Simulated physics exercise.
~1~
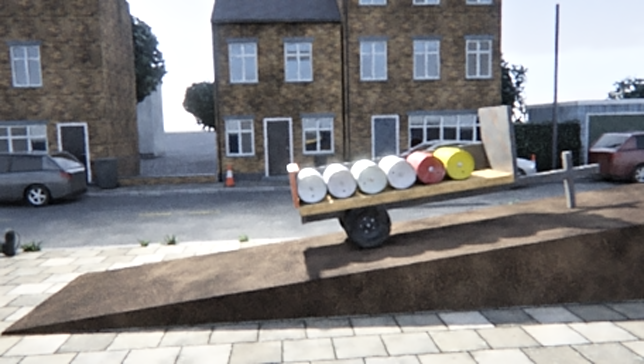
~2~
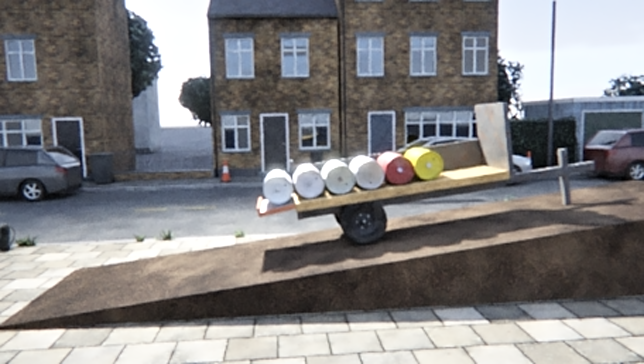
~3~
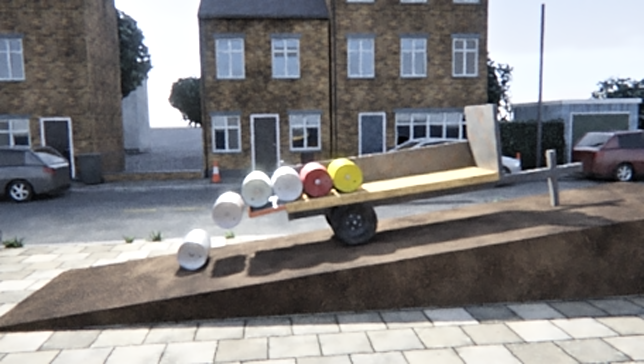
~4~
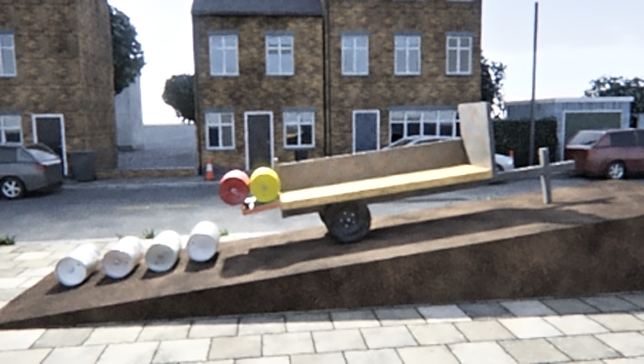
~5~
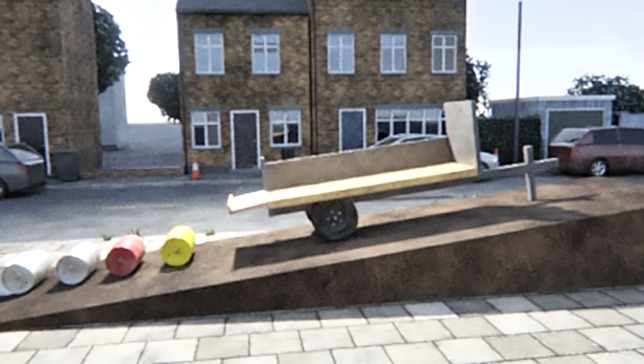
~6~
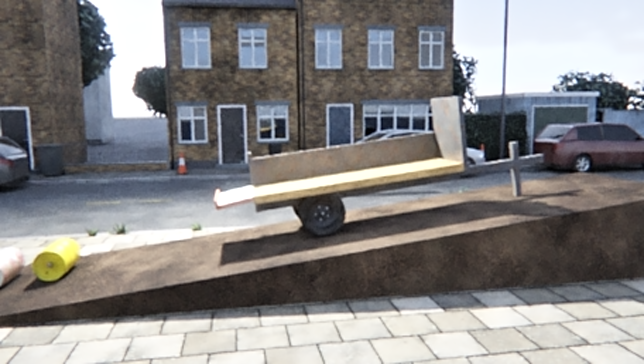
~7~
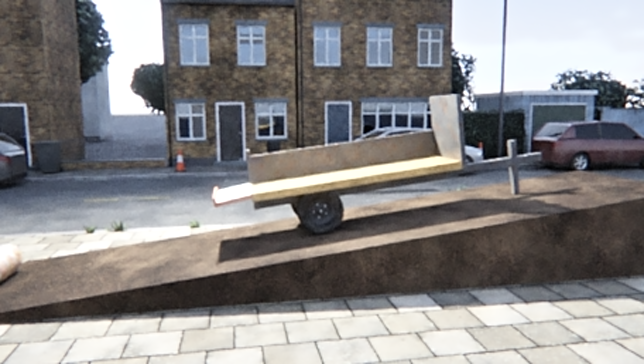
Six white, red and yellow kegs rolling left off a sloping trailer's open tail, dropping and rolling away down the ramp.
